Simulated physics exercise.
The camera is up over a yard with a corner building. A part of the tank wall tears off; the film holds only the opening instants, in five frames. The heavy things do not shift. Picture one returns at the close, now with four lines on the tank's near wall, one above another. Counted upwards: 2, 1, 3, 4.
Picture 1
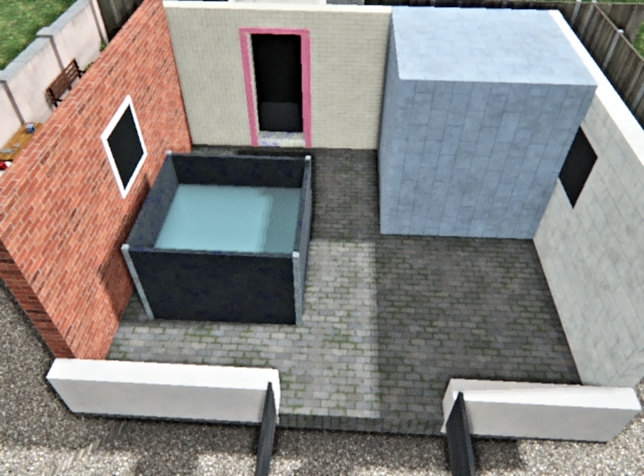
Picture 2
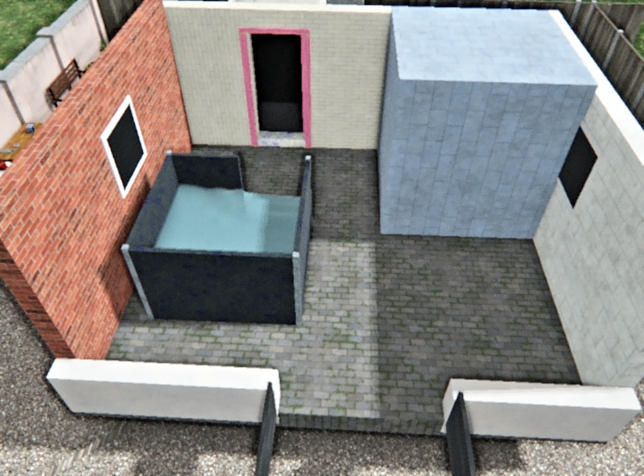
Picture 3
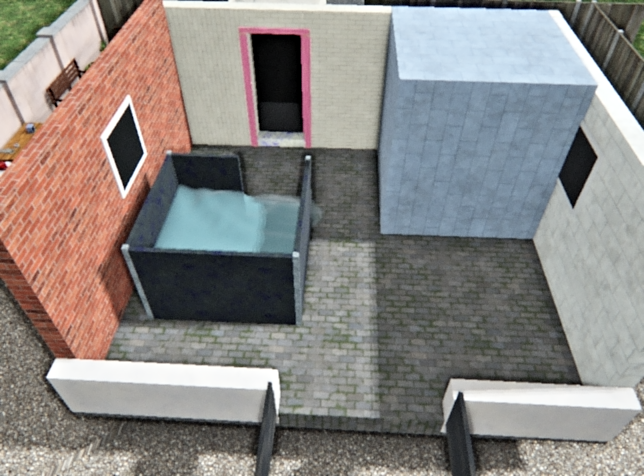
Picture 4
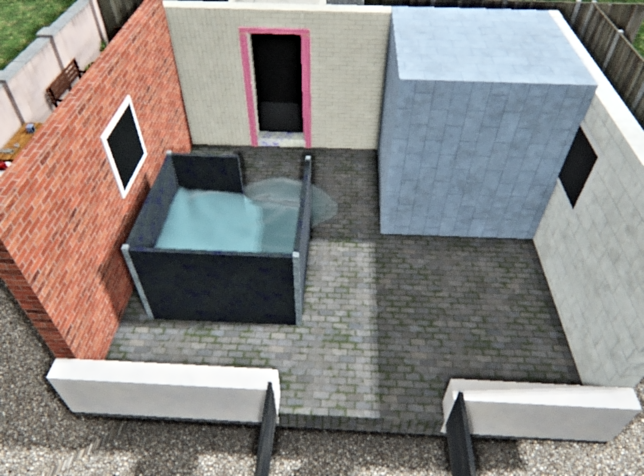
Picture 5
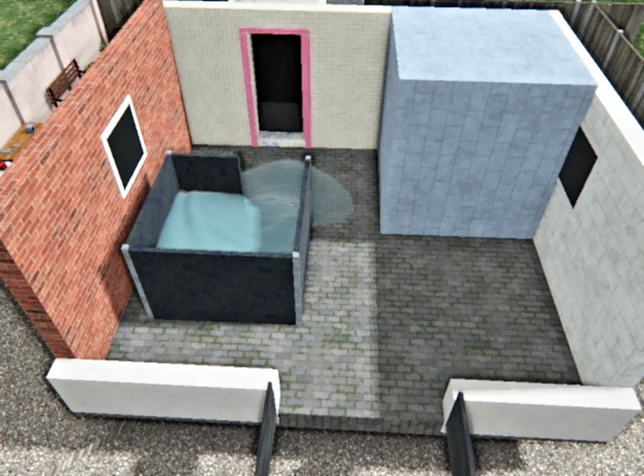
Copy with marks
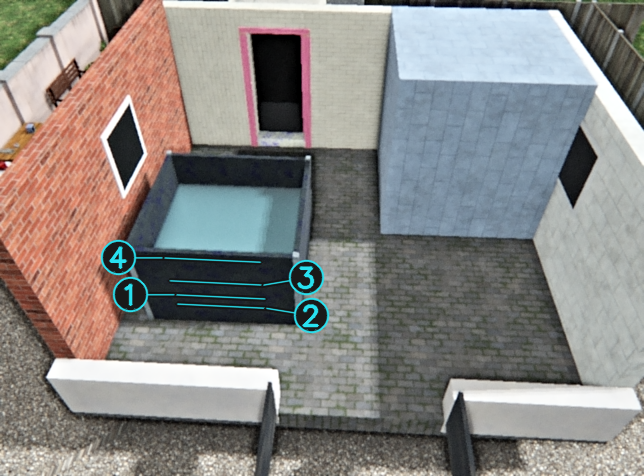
Water in a dark tank beside a brick wall poured out through a gap that opened at its back corner, then spread in a thin, rounded sheet across the paving near the pink-framed doorway.
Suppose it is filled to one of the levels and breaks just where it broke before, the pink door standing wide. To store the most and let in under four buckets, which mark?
2 is the one.
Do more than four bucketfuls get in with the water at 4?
Yes, it does.
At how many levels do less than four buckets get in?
One of the four.
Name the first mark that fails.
That would be 1.
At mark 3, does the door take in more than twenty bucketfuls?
Yes, clearly.
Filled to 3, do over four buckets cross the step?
Yes, it does.
In cyan, 1 at (219, 296); 2 at (221, 306); 3 at (216, 282); 4 at (211, 260); from the bottom up 2, 1, 3, 4.
Choosing 1, about 11 bucketfuls get in.
Choosing 2, a splash gets over, under a bucket.
Choosing 3, dozens of bucketfuls pour in.
Choosing 4, dozens of bucketfuls pour in.
